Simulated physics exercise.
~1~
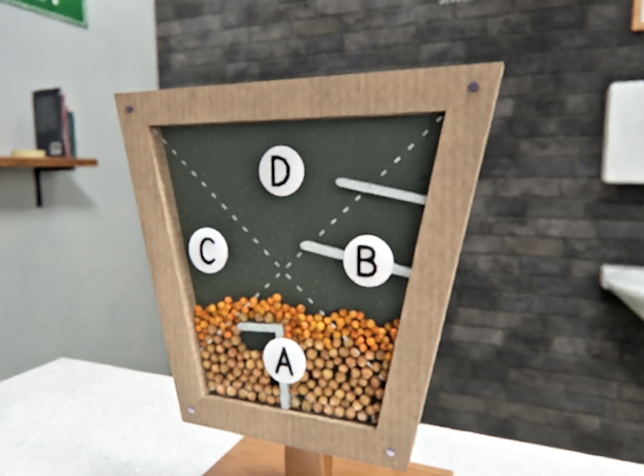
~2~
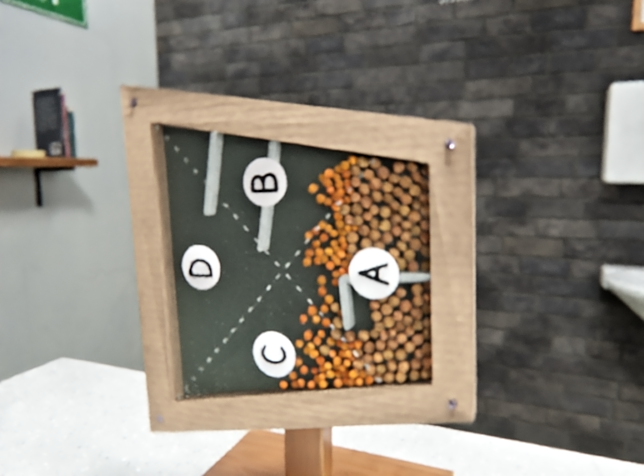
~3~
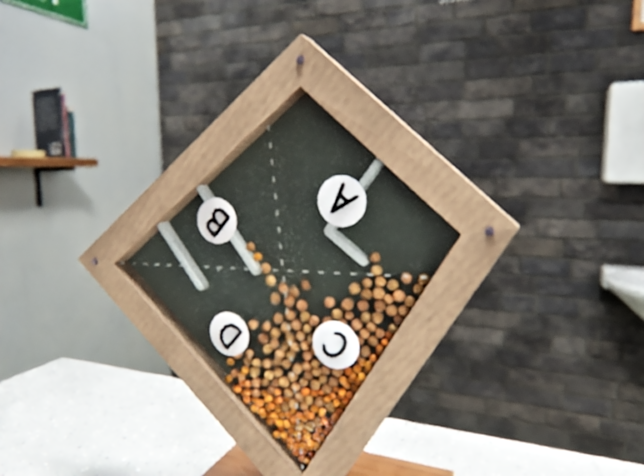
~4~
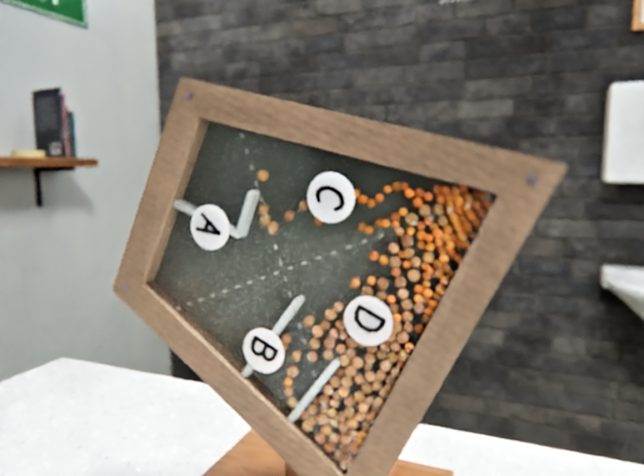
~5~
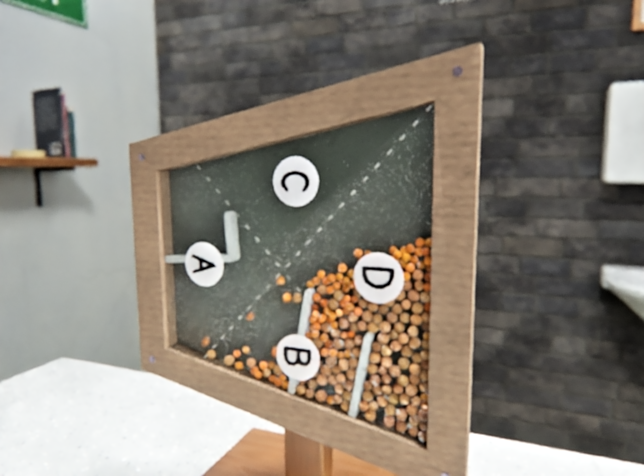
At the start, a clear-fronted box in a wooden frame stands with its wide side up, its plain wooden beads and smaller orange ones heaped around wedge A at the bottom. The box turns anticlockwise, carrying the heap up the right side. As it tips further, the beads pour down past C and D into the lowest corner, with many orange ones at the bottom. It keeps turning the same way, lifting the beads to the right and spilling them toward B. It ends with A at the left and the beads piled in D and B.
